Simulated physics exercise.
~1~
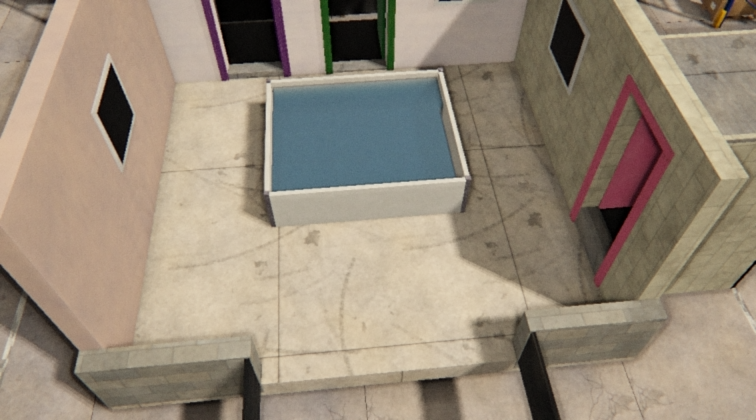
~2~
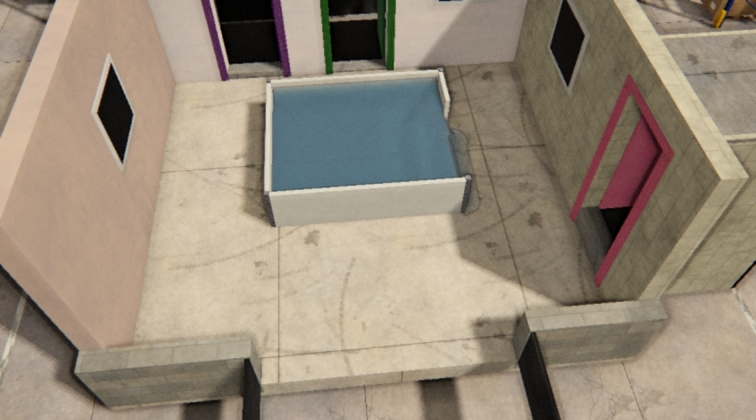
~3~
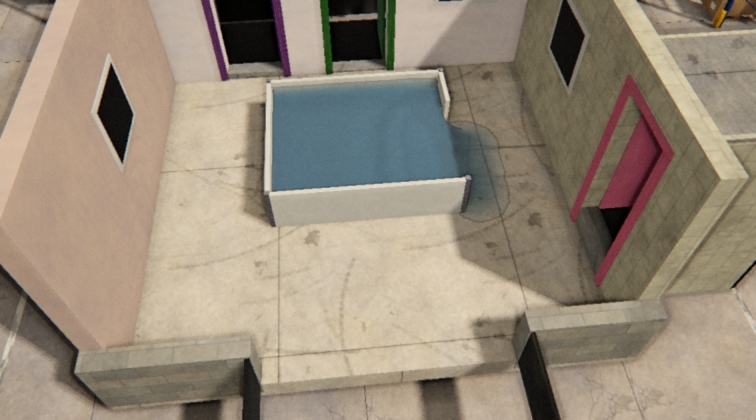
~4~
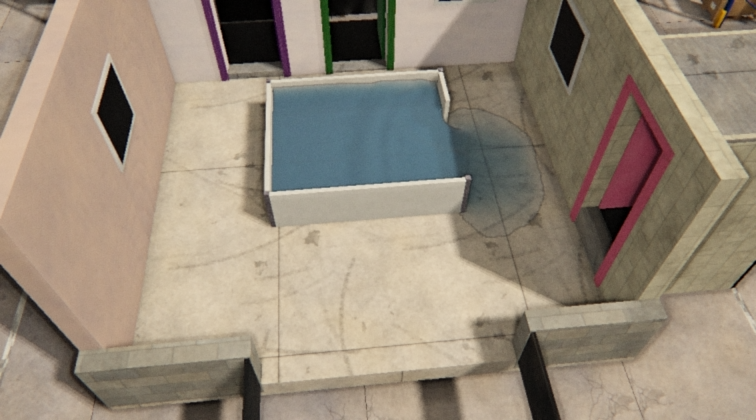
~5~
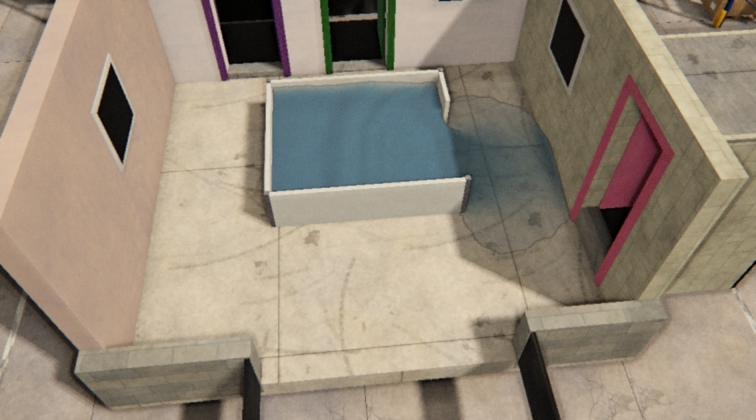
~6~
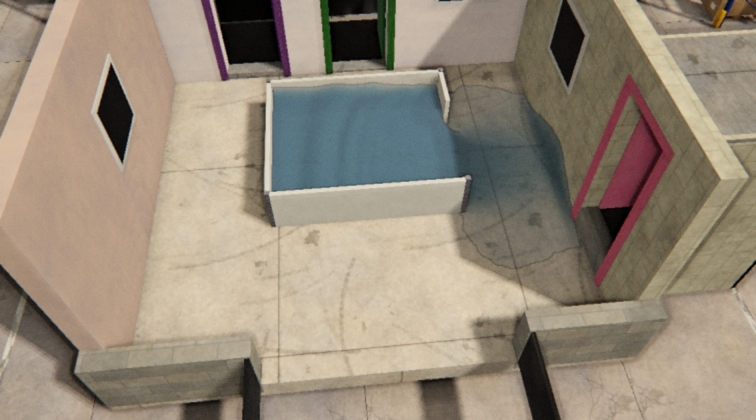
In a warehouse bay, a tank's right side opens and water spreads across the floor to the right wall.
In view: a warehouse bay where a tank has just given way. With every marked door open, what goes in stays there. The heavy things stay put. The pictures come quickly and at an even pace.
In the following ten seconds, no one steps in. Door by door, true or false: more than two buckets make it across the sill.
Pink door: False; purple door: False; green door: True.
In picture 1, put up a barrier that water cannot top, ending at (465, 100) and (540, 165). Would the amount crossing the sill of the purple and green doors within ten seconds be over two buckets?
First the purple door, which resists; then the green door, which resists.
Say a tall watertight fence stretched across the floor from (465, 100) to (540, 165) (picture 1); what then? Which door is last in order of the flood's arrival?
Answer: The purple-painted one.
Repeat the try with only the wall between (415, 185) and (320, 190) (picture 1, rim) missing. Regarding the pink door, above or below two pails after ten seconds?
In brief, the pink door remains below.
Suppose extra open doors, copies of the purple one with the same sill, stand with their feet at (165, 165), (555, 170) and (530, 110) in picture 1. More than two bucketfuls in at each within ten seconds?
Result per door - within the limit; past the limit; past the limit.
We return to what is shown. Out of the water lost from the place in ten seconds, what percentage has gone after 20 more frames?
Near 10 %.
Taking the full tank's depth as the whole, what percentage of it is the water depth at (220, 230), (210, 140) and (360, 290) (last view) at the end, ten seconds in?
First spot roughly 20 %, second 10 %, third 20 %.
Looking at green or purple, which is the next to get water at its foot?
It would be the one in green.
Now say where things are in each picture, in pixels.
In the first picture, the tank at (361, 131) is whole and still.
In the second picture, water pours out at (451, 161) and has run to a hidden place.
In the third picture, the front is at (481, 129), out from the gap at (451, 162).
In the fourth picture, water pours out at (451, 162) and has run to (507, 125).
In the fifth picture, the front is at (533, 120), out from the gap at (451, 162).
In the sixth picture, the front is at (525, 99), out from the gap at (451, 162).
A moment on, water covers 20 % of the floor; the pink door wet at the sill, nothing in, the purple door not reached, the green door not reached.
Next, water covers 30 % of the floor; the pink door wet at the sill, nothing in, the purple door not reached, the green door not reached.
Then, water covers 65 % of the floor; the pink door wet at the sill, nothing in, the purple door wet at the sill, nothing in, the green door wet at the sill, nothing in.
Later, water covers 95 % of the floor; the pink door wet at the sill, nothing in, the purple door wet at the sill, nothing in, the green door under two buckets in.
In the end, water covers 95 % of the floor; the pink door wet at the sill, nothing in, the purple door wet at the sill, nothing in, the green door over two buckets in.
